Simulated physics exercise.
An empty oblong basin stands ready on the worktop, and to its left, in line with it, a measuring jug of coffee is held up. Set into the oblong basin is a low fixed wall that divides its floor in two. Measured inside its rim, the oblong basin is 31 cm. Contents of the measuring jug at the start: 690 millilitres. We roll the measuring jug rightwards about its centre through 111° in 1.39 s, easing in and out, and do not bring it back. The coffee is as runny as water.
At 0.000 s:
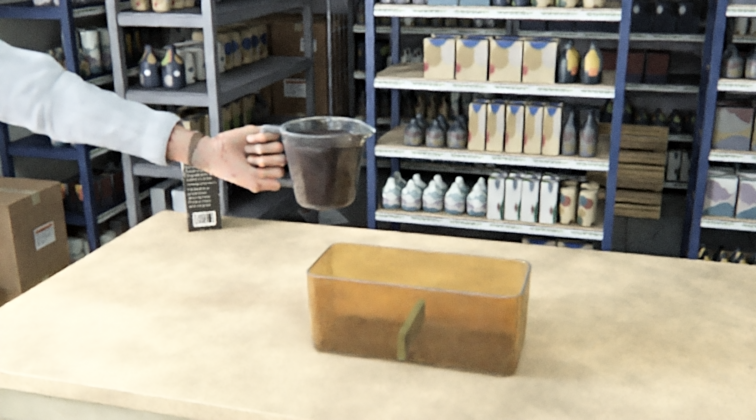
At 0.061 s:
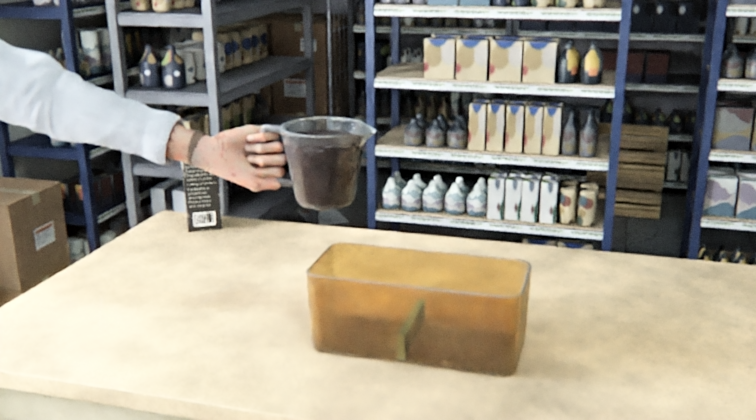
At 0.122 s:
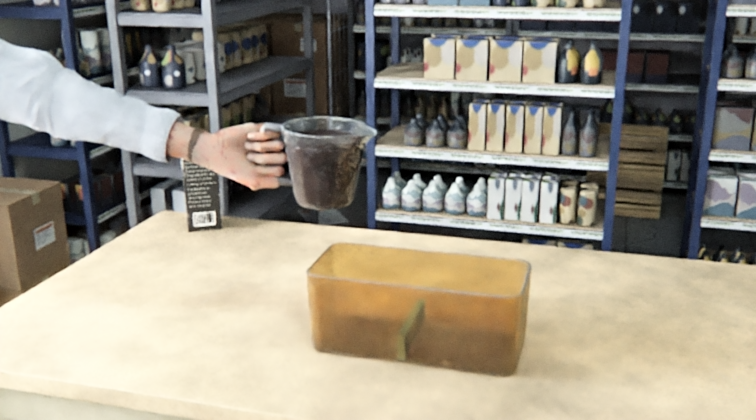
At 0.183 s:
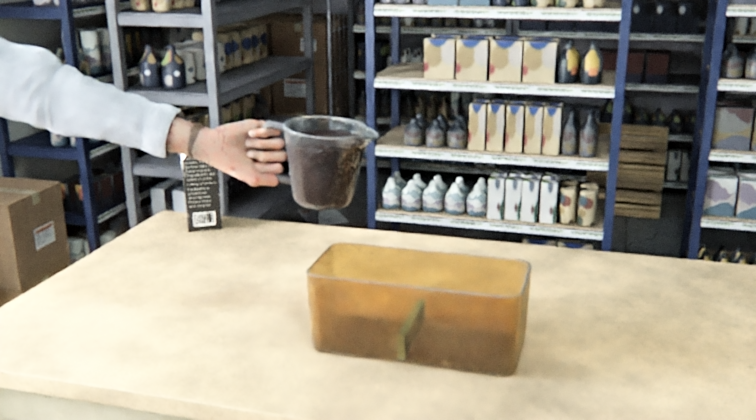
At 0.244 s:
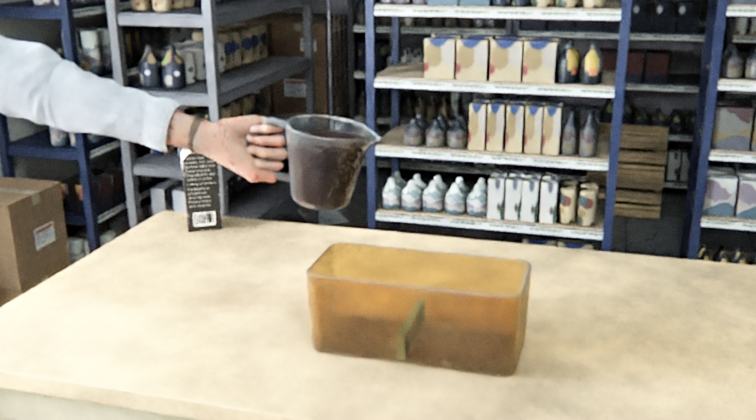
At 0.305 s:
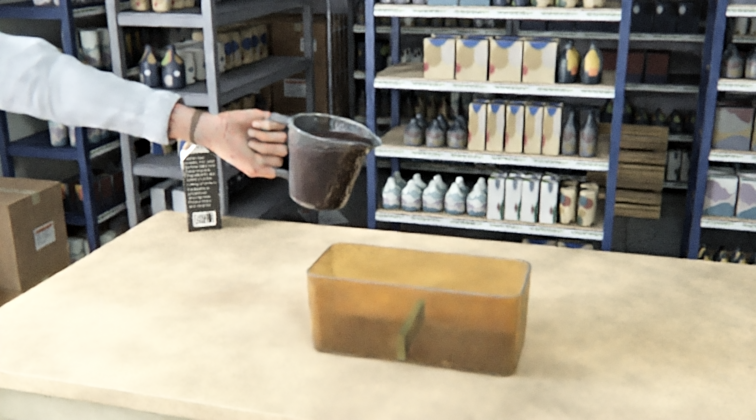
A measuring jug of dark liquid, held up by a hand reaching in from the left, tilted slowly and slightly to the right, while the amber oblong basin on the worktop stayed still.
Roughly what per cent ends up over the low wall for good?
About 66 in every hundred.
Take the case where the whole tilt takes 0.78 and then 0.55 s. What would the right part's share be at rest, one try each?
Near 50 in a hundred on the first go and near 35 in a hundred on the second.
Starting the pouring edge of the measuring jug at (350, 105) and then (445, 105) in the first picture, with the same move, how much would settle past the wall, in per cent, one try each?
The first try gives around 30 percent, the second around 70 percent.
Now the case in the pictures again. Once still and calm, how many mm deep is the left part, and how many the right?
Some 14 mm on the left and 22 mm on the right.
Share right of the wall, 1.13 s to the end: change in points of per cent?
Change: Increase, about 3.
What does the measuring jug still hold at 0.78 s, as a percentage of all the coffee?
Fraction remaining: Approx. 66 per cent.
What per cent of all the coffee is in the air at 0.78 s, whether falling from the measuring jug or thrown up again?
It comes to about 20 percent.
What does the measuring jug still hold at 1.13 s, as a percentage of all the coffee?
10 per cent or so.
Then, 0.78 s in, the tilt is 66° and 67 per cent is still to pour, 1 is left of the wall and 12 right of it.
Then, 1.13 s in, the tilt is 102° and 10 per cent is still to pour, 15 is left of the wall and 63 right of it.
Then, 1.49 s in, the tilt is 111° and 0 per cent is still to pour, 32 is left of the wall and 67 right of it.
Then, 1.89 s in, the tilt is 111° and 0 per cent is still to pour, 33 is left of the wall and 66 right of it.
Finally, 33 per cent lies left of the wall, 66 right of it and 1 outside.
